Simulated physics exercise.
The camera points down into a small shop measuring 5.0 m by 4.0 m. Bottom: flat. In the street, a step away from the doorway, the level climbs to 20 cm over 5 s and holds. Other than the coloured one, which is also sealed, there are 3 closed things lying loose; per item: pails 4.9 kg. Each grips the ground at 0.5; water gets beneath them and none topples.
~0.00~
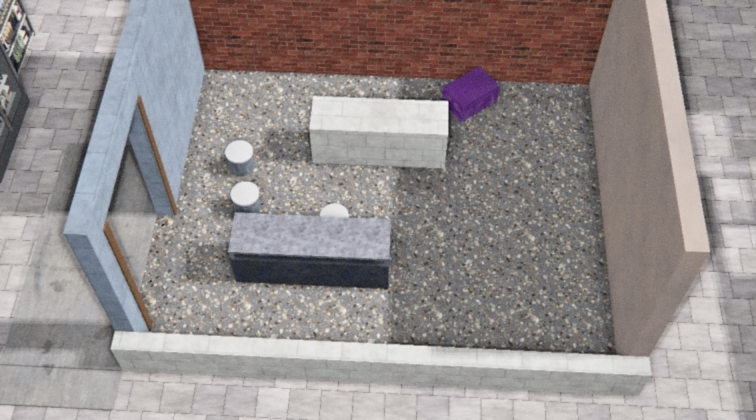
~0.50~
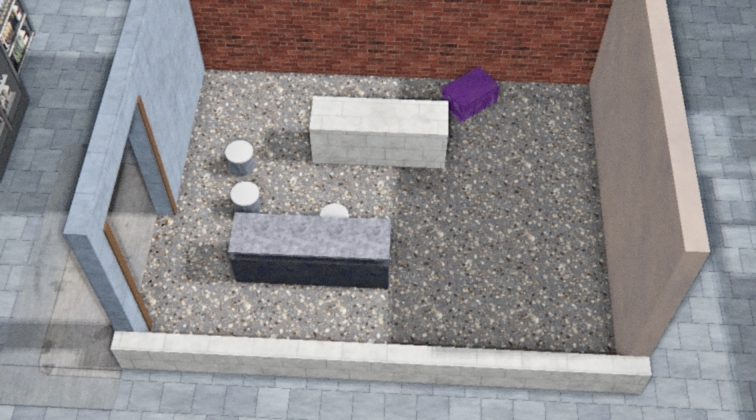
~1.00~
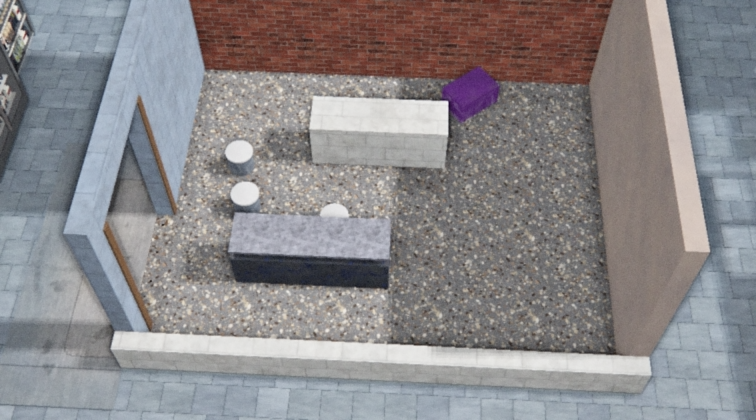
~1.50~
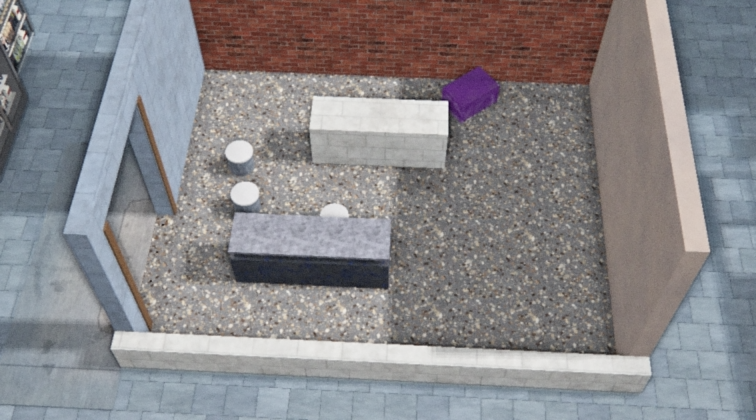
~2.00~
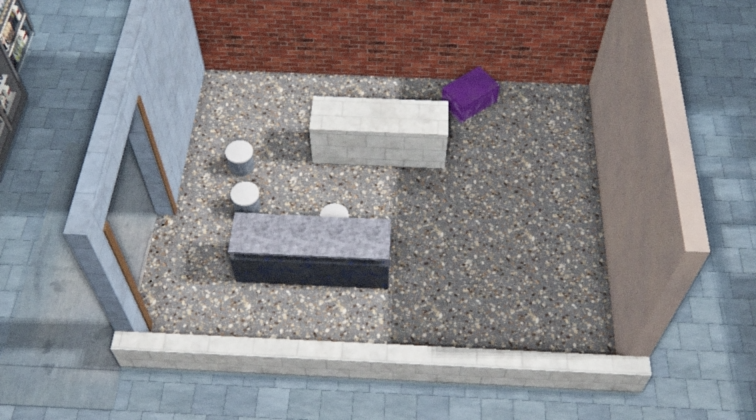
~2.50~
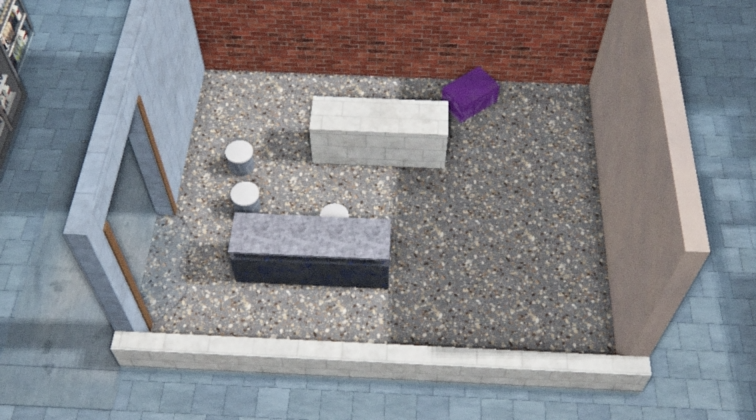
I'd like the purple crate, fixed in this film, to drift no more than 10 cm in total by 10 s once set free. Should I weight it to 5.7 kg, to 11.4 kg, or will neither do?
5.7 kg is plenty.
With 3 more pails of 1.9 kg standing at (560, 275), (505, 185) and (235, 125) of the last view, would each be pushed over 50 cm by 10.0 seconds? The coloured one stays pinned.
The first comes out above the threshold, the second above the threshold, the third below the threshold.
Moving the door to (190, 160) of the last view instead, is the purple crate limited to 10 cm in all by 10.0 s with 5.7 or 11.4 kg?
Both masses fail.
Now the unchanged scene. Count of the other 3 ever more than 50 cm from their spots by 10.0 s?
Count: 1.
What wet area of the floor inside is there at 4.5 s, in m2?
About 3.5 m2.
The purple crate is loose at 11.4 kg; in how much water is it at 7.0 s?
Something like 0 centimetres.
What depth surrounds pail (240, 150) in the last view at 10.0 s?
I'd say some 5 cm.
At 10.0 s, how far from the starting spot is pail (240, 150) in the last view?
Distance from the starting spot, in that order: 40 cm.
After 3.5 s the purple crate would be 0 cm from its start with 5.7 kg and 0 cm from its start with 11.4 kg; 0 cm of water round it then.
After 4.5 s the purple crate would be 0 cm from its start with 5.7 kg and 0 cm from its start with 11.4 kg; 0 cm of water round it then.
After 7.0 s the purple crate would be 0 cm from its start with 5.7 kg and 0 cm from its start with 11.4 kg; 0 cm of water round it then.
After 10.0 s the purple crate would be 3 cm from its start with 5.7 kg and 0 cm from its start with 11.4 kg; 2 cm of water round it then.
